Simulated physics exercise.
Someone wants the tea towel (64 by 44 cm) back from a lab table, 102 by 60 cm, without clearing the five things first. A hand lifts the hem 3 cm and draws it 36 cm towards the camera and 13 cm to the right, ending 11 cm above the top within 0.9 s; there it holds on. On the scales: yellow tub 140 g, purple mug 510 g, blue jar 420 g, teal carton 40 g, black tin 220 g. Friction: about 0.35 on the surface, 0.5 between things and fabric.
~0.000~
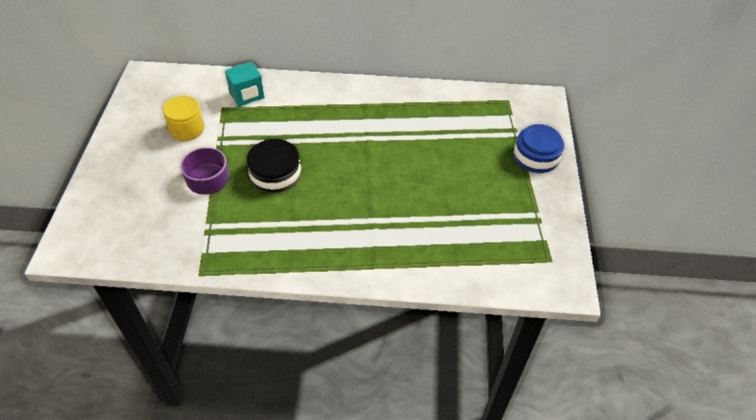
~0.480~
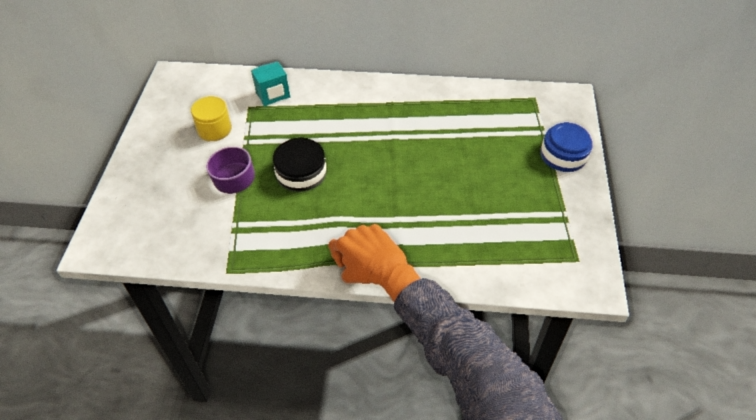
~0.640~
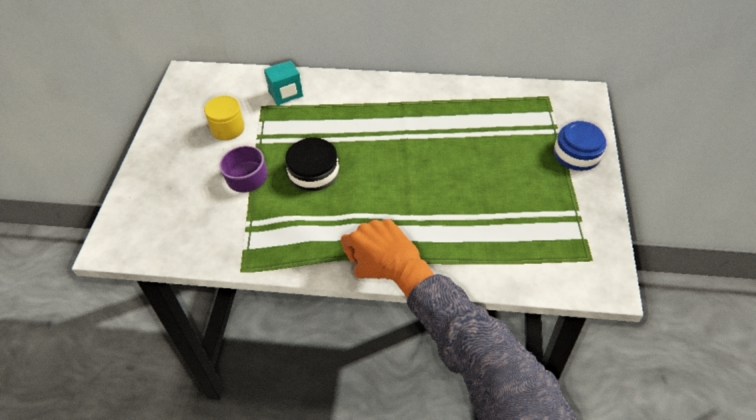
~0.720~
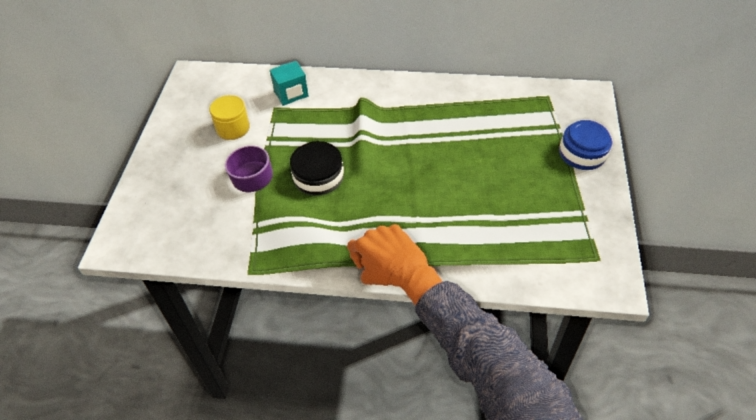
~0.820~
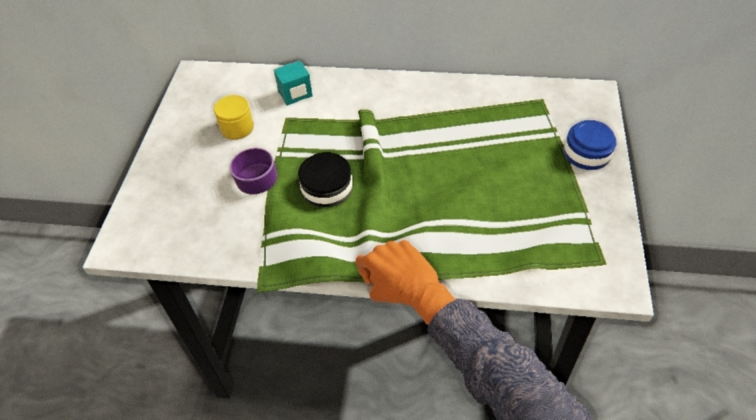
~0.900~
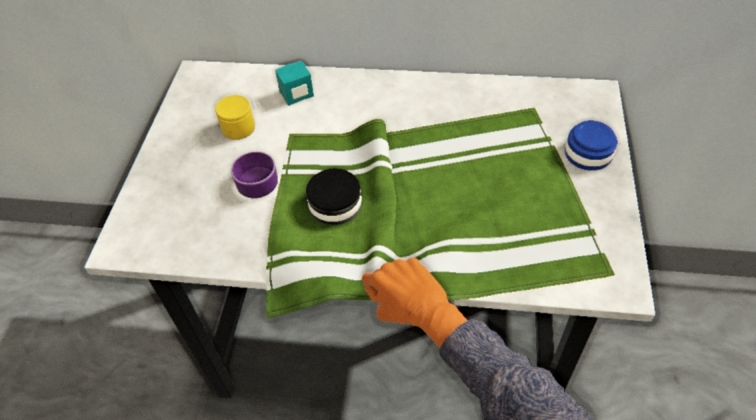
An orange-gloved hand reaches in, grips the front edge of a green and white cloth on a table and draws it forward, wrinkling it, as the black tin rides along, while the yellow, purple, teal and blue items stay put.
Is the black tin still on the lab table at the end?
The black tin falls off.
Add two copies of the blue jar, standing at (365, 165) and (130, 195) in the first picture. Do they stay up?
In that order: Drops off, remains.
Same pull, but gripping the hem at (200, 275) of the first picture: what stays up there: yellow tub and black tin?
Then: Yellow tub stays up, black tin goes over.
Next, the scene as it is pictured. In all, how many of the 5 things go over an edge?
That makes 1.
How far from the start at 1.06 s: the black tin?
About: Black tin 20 cm.
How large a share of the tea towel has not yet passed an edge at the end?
Some 0 per cent of it.
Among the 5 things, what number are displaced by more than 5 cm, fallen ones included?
That makes 1.
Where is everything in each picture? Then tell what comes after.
The first picture shows black tin (273, 156); tea towel corners (199, 276) (509, 100) (552, 263).
The second picture shows tea towel corners (226, 274) (535, 98); grip (343, 265).
The third picture shows tea towel corners (240, 273) (549, 96); grip (356, 260).
The fourth picture shows black tin (316, 159); tea towel corners (248, 275) (549, 96); grip (362, 266).
The fifth picture shows purple mug (252, 163); black tin (324, 171); tea towel corners (258, 292) (286, 118); grip (371, 282).
The sixth picture shows black tin (333, 188); tea towel corners (268, 317) (290, 134) (535, 108) (615, 275); grip (378, 300).
At 1.1 s, 75 % of the tea towel is still over the top; black tin 21 cm off its start, purple mug 2 cm off its start.
At 1.2 s, 50 % of the tea towel is still over the top; black tin 31 cm off its start, purple mug 2 cm off its start.
At 1.4 s, 20 % of the tea towel is still over the top; black tin over the edge, purple mug 2 cm off its start at (253, 168).
At 1.5 s, 5 % of the tea towel is still over the top; black tin over the edge, purple mug 2 cm off its start.
At 3.1 s, 0 % of the tea towel is still over the top; black tin over the edge, purple mug 2 cm off its start at (253, 168).
